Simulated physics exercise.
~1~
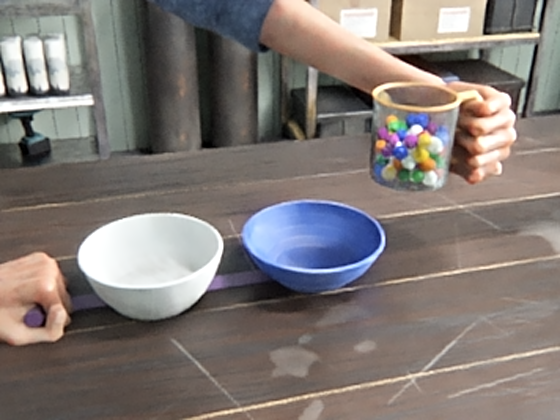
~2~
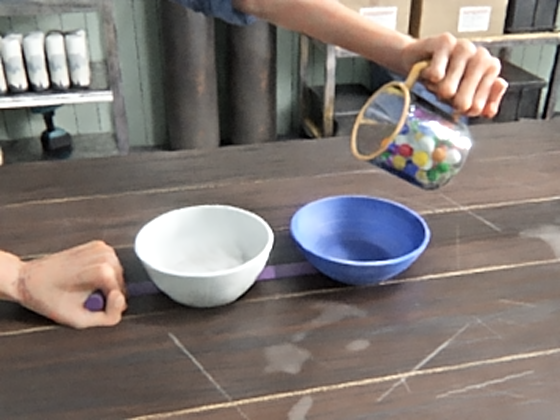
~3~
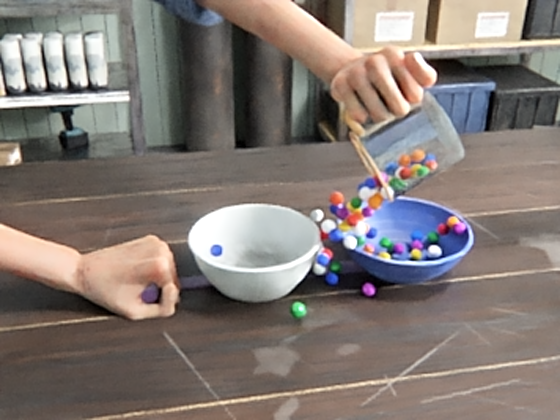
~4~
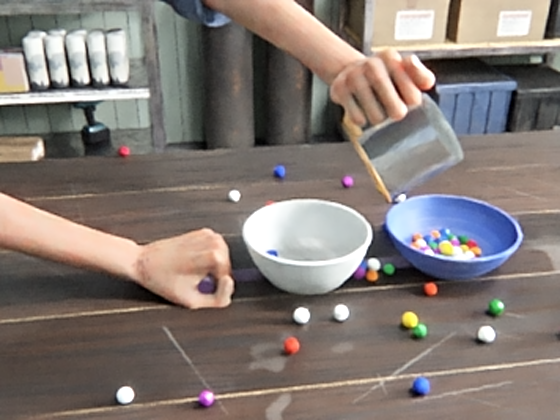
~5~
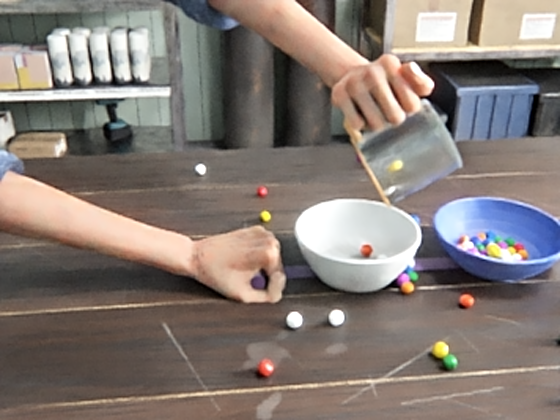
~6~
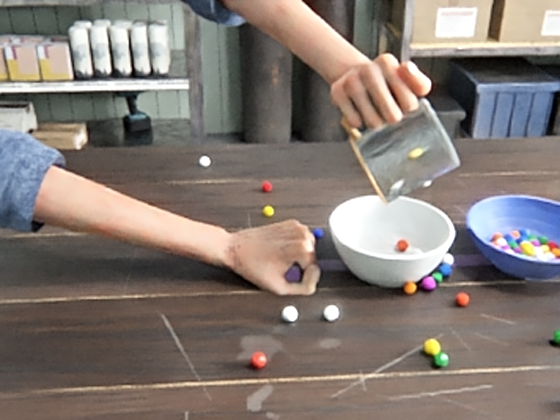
Hands tipping a clear cup of colourful marbles over two bowls sliding right, most scattering across the table, many filling the blue bowl.
